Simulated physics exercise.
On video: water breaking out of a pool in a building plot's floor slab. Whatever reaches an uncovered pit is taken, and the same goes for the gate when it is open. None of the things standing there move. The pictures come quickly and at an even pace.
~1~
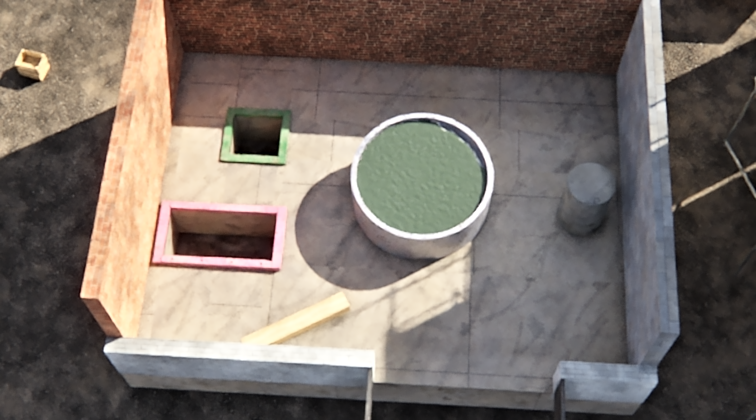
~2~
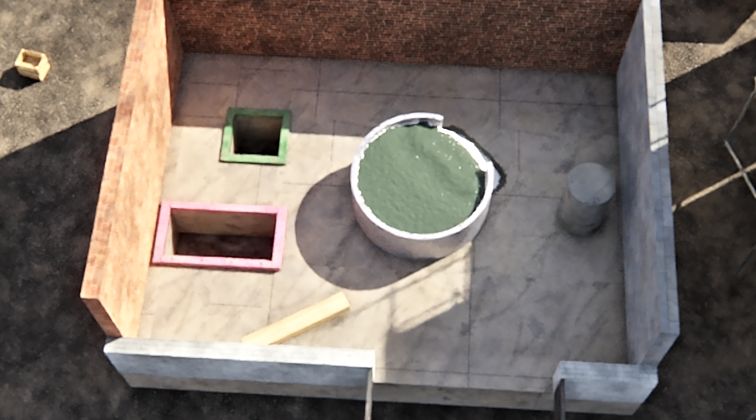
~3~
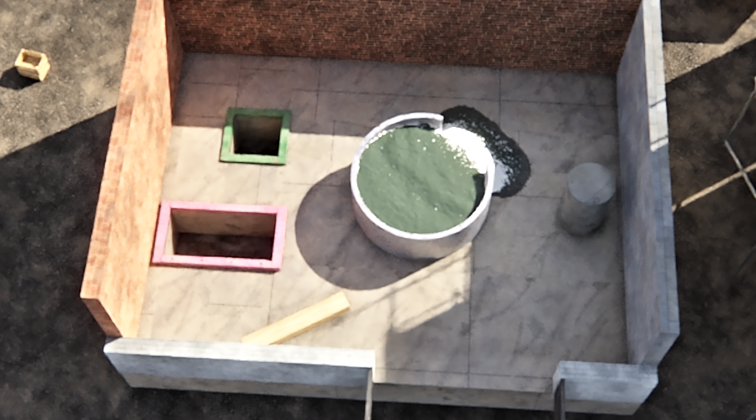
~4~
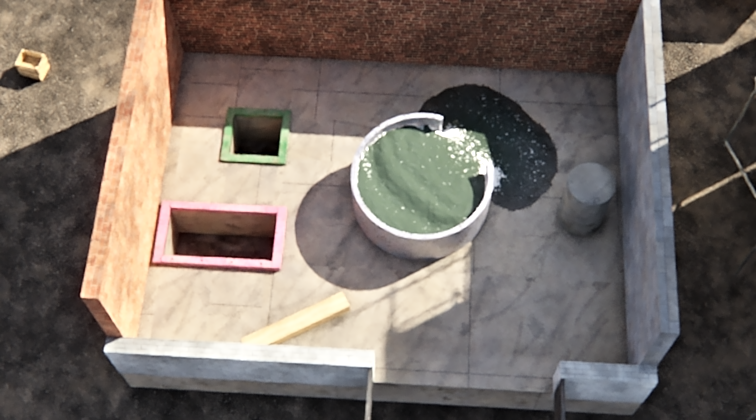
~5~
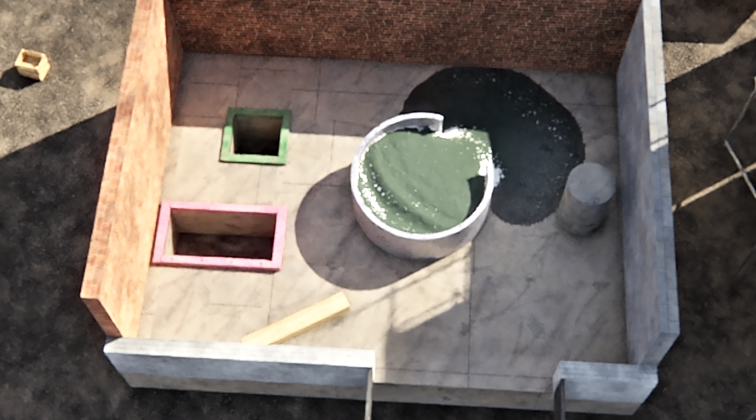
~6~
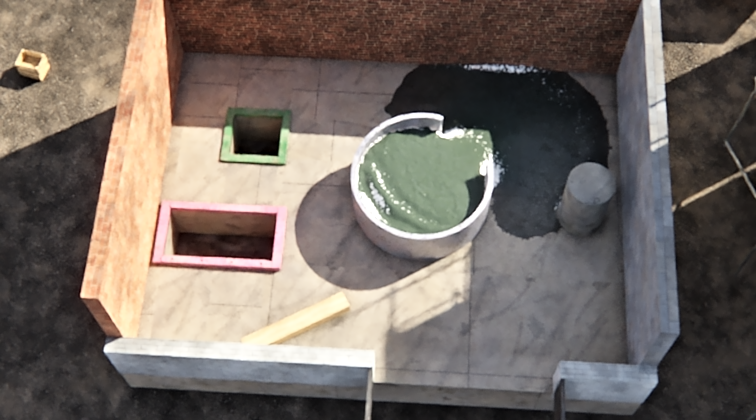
Dark green water broke out through a gap in the far right side of a round white tank, then spread across the paved floor toward the brick wall and around a grey cylinder.
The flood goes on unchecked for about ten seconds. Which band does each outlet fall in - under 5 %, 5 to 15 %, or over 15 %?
Bands: The gate is in the over 15 % band; the green pit is in the under 5 % band; the pink pit is in the under 5 % band.
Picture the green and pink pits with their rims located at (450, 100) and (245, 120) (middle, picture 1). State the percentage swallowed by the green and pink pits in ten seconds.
Percentages by pit: Green at 20, pink at 0.
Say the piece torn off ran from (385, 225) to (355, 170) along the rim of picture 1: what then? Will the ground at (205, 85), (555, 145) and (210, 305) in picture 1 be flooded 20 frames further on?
First spot submerged, second spot spared, third spot submerged.
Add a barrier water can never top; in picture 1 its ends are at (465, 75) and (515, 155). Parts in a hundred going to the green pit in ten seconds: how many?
The green pit gets 6 per cent.
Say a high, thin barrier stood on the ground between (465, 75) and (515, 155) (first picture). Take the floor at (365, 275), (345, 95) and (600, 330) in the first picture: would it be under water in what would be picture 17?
Taken in turn, the three points are unsoaked, soaked and soaked.
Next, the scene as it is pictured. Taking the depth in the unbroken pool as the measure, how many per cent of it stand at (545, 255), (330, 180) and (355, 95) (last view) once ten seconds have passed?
About 6, 6, 4 %.
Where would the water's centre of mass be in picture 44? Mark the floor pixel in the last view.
Somewhere near (479, 171).
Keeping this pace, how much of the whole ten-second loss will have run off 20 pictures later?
Share gone by then: About 0 %.
A moment on, water covers 20 % of the floor; the gate 0 %, the green pit 0 %, the pink pit 0 %.
Next, water covers 25 % of the floor; the gate 0 %, the green pit 0 %, the pink pit 0 %.
Then, water covers 45 % of the floor; the gate 0 %, the green pit 0 %, the pink pit 0 %.
Later, water covers 70 % of the floor; the gate 6 %, the green pit 0 %, the pink pit 0 %.
In the end, water covers 85 % of the floor; the gate 20 %, the green pit 1 %, the pink pit 0 %.
